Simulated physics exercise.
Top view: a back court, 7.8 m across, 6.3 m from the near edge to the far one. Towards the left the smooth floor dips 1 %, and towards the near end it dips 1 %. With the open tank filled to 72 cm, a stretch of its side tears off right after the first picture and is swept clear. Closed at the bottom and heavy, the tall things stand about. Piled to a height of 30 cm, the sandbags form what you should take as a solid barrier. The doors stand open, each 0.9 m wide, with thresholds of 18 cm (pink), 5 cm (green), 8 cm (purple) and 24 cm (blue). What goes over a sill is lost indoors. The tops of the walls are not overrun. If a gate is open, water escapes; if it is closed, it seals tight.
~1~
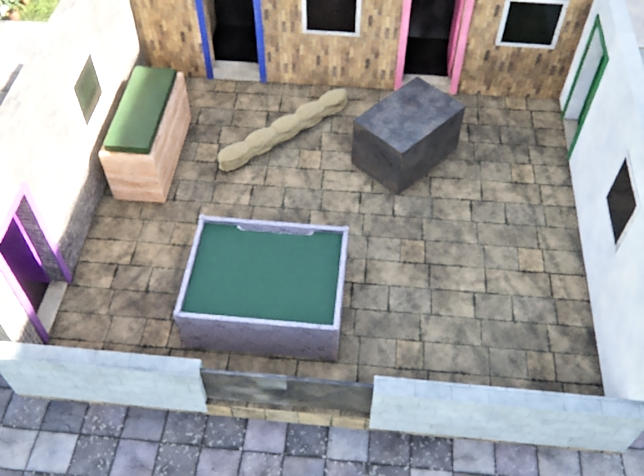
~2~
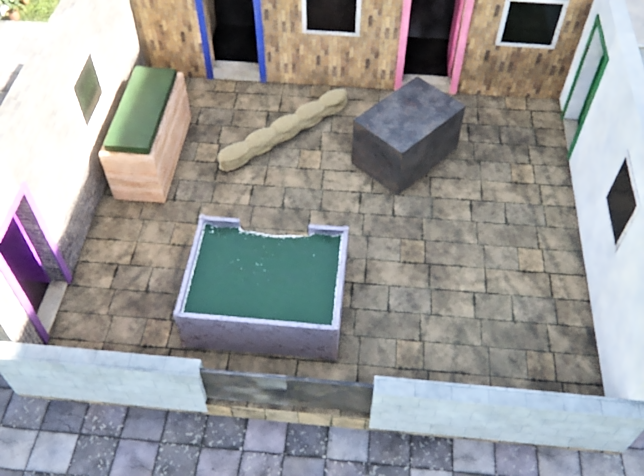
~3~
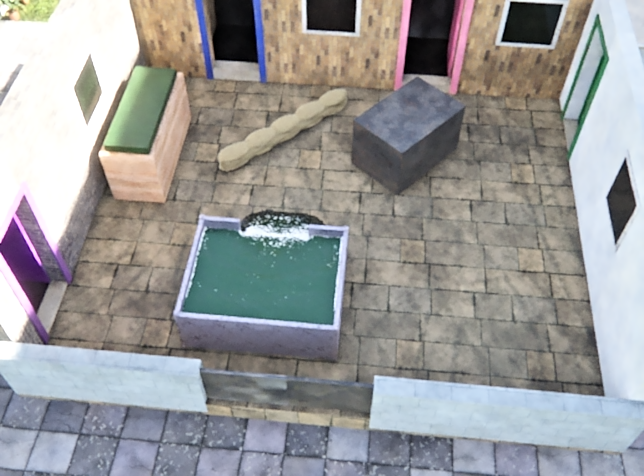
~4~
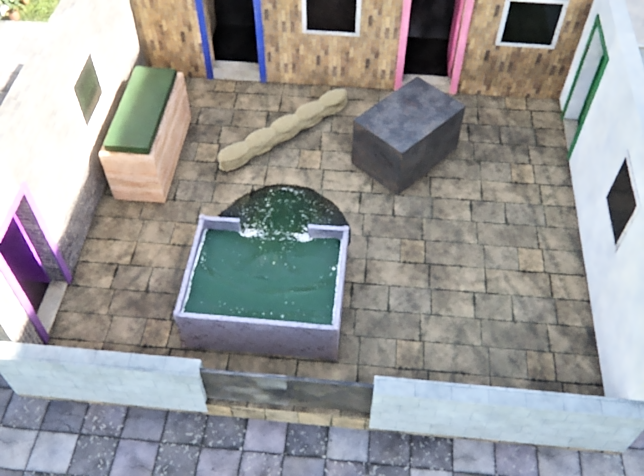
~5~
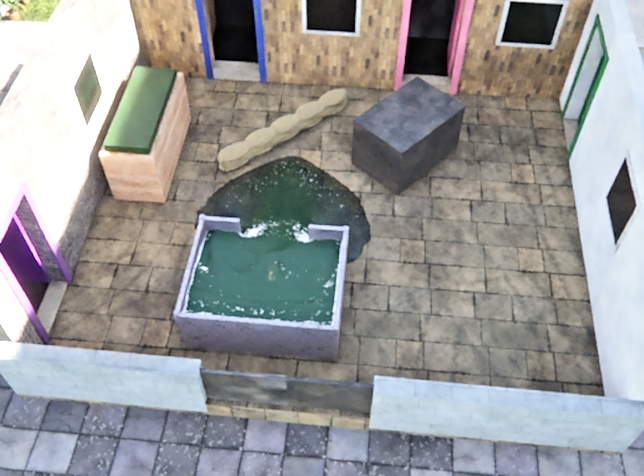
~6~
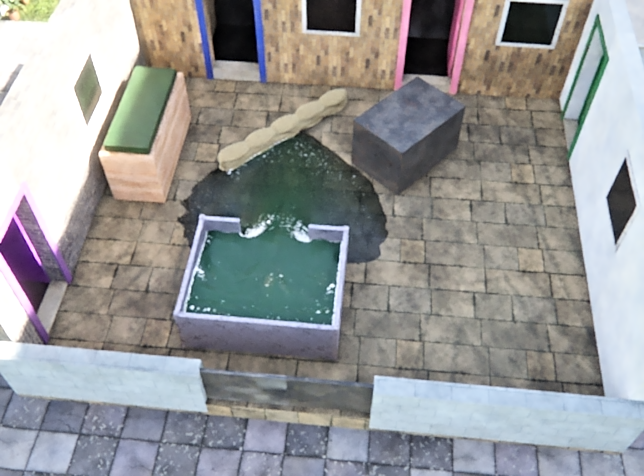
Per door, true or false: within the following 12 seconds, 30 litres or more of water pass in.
Pink door: False. Green door: True. Purple door: False. Blue door: False.
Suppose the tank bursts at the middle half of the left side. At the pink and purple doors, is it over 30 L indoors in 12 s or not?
Against the limit, the pink door stays within it and the purple door exceeds it.
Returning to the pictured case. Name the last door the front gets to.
The answer is the purple door.
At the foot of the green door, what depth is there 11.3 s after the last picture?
Depth: ~ 2.0 cm.
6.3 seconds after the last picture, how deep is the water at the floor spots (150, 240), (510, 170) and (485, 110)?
Roughly 3, 2, 3 cm.
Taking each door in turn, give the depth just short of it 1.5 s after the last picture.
You'd see pink at 18 cm, green at 0 cm, purple at 0 cm and blue at 0 cm.
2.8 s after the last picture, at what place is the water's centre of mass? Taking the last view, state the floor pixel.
Its balance point sits around (314, 205).
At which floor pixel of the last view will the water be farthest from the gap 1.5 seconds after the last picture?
Point: Roughly (511, 102).
Then, 0.7 s after the last picture water covers 20 % of the floor and is deepest (39 cm) near (279, 252); pink door not reached, green door not reached, purple door not reached, blue door not reached.
Then, 1.5 s after the last picture water covers 30 % of the floor and is deepest (32 cm) near (328, 147); pink door 18 cm at the sill, 0 L in, green door not reached, purple door not reached, blue door not reached.
Then, 2.8 s after the last picture water covers 50 % of the floor and is deepest (23 cm) near (275, 151); pink door 20 cm at the sill, 7 L in, green door 16 cm at the sill, 20 L in, purple door not reached, blue door 9 cm at the sill, 0 L in.
Then, 6.3 s after the last picture water covers 85 % of the floor and is deepest (14 cm) near (147, 80); pink door 6 cm at the sill, 12 L in, green door 9 cm at the sill, 111 L in, purple door 3 cm at the sill, 0 L in, blue door 5 cm at the sill, 0 L in.
Then, 11.3 s after the last picture water covers 95 % of the floor and is deepest (14 cm) near (255, 391); pink door 2 cm at the sill, 12 L in, green door 2 cm at the sill, 118 L in, purple door 10 cm at the sill, 4 L in, blue door 4 cm at the sill, 0 L in.
